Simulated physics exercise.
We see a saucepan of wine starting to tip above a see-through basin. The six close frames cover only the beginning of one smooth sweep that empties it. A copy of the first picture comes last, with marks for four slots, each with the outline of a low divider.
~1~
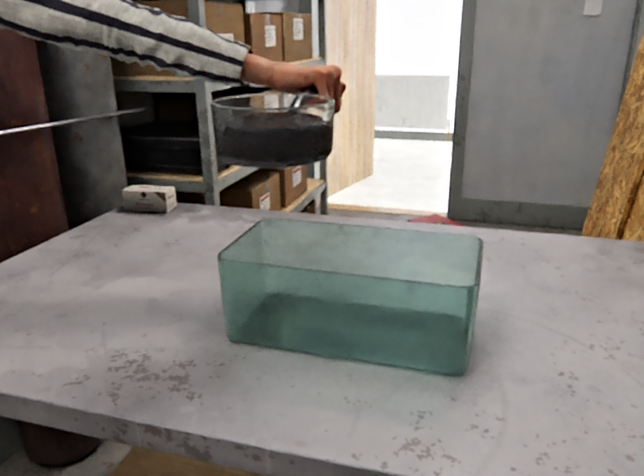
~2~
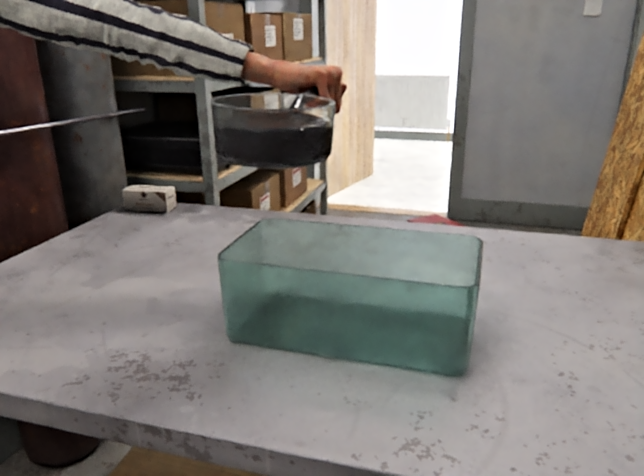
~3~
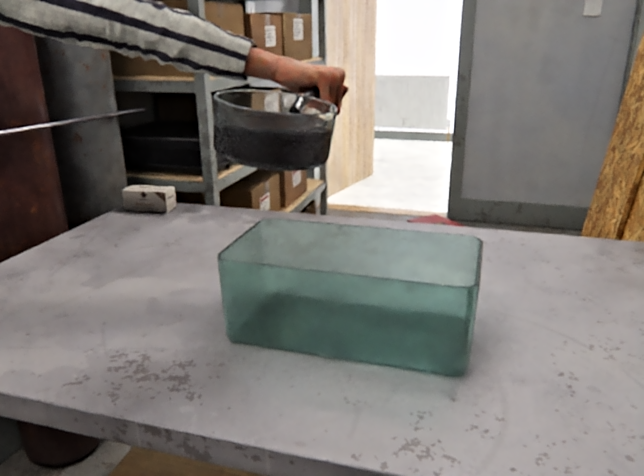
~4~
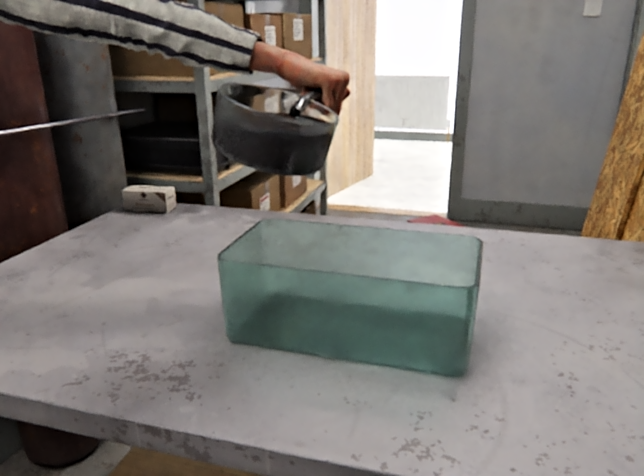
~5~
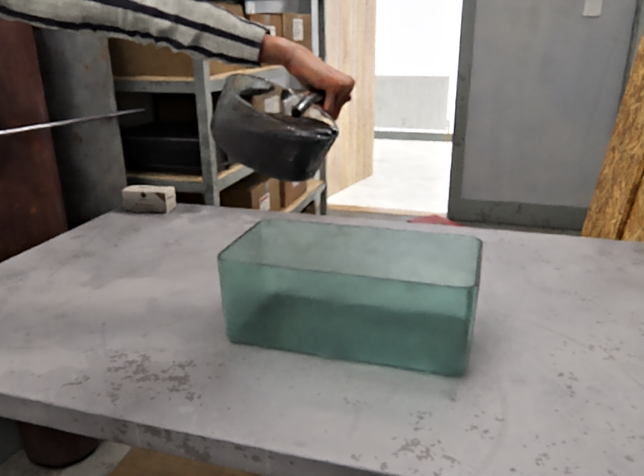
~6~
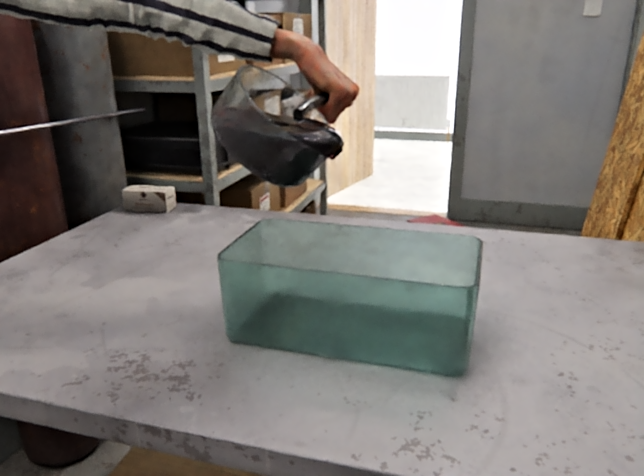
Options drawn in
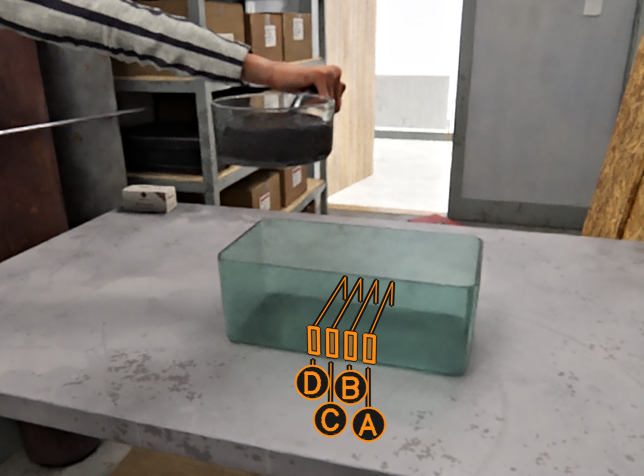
A hand in a striped sleeve held a clear pan of dark liquid above a see-through basin on a gray table, then gradually tilted it rightward until the liquid just crossed the lip.
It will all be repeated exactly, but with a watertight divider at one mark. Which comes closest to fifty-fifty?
B beats the others.
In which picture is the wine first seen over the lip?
In picture 6.
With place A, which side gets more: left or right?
The left one.
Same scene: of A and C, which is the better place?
C.
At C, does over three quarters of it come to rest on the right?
No.
On the marked copy, A at (368, 368); B at (349, 365); C at (330, 362); D at (312, 360).
With A, about 74 % ends left of the wall and 23 % right of it; 3 % is lost outside.
With B, about 51 % ends left of the wall and 47 % right of it.
With C, about 35 % ends left of the wall and 64 % right of it.
With D, about 24 % ends left of the wall and 75 % right of it.
